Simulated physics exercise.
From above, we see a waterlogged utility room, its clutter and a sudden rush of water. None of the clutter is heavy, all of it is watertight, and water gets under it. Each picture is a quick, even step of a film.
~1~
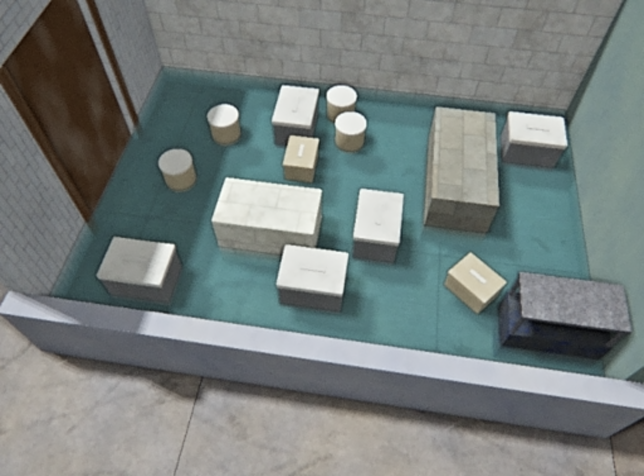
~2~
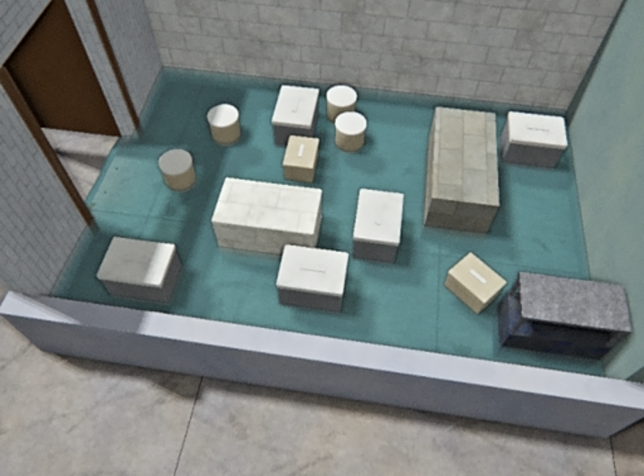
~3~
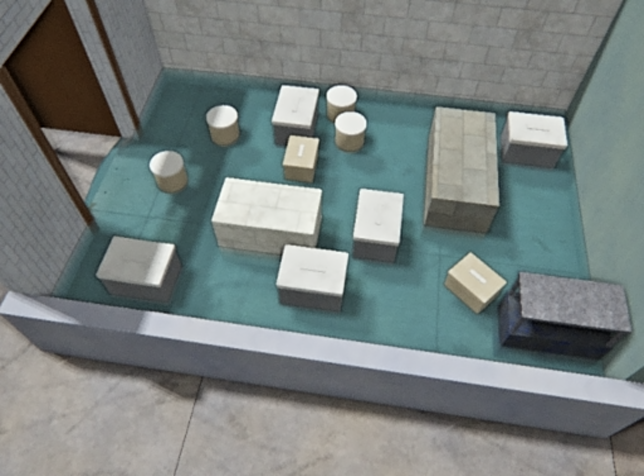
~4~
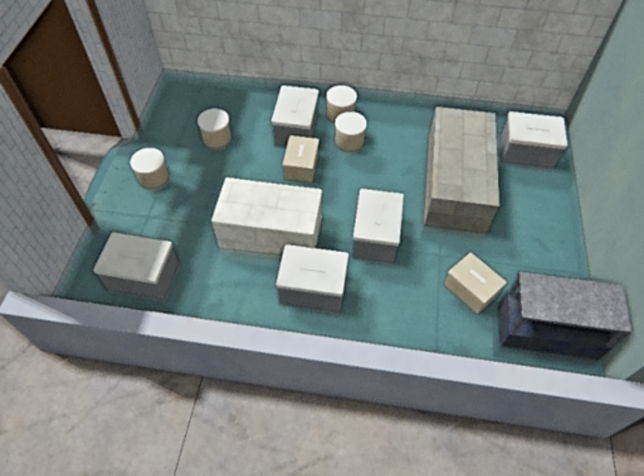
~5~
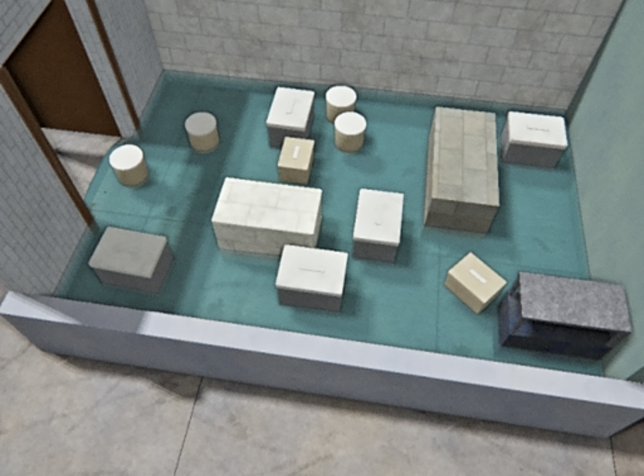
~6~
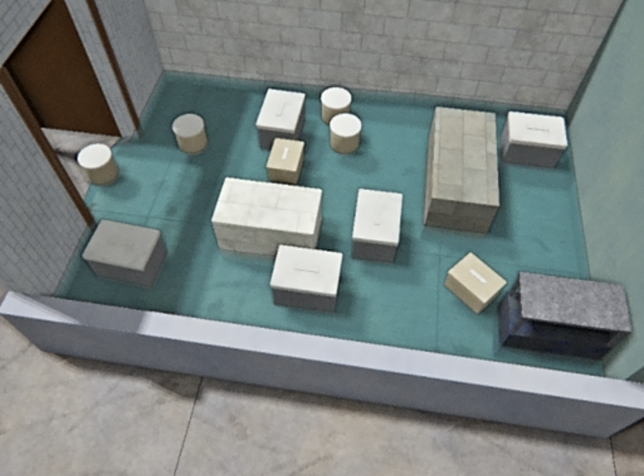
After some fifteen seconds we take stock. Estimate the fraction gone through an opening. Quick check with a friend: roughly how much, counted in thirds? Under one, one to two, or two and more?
The fraction that goes is likely to be two thirds or greater.
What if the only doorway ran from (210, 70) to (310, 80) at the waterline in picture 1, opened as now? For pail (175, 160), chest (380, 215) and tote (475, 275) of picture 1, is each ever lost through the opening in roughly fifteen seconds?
The three give escape, escape and no escape, in that order.
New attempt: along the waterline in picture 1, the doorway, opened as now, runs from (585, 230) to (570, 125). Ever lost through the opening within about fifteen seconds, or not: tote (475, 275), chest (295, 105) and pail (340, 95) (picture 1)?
Item one gets away, item two gets away, item three gets away.
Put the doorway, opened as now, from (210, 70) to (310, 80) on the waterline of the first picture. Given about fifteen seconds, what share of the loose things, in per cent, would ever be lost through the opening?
I'd say some 60 in a hundred.
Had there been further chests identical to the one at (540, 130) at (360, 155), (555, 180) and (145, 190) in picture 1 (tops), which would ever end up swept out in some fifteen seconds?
In order: Leaves the room, never leaves, leaves the room.
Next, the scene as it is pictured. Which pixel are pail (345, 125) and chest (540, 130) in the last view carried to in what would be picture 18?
(229, 125) and (507, 107).
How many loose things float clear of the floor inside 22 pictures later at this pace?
The tally stands at 5.
A moment on, 1 of 11 are out; 10 afloat.
Next, 4 of 11 are out; 7 afloat.
Later, 6 of 11 are out; 5 afloat.
In the end, 8 of 11 are out; 3 afloat.
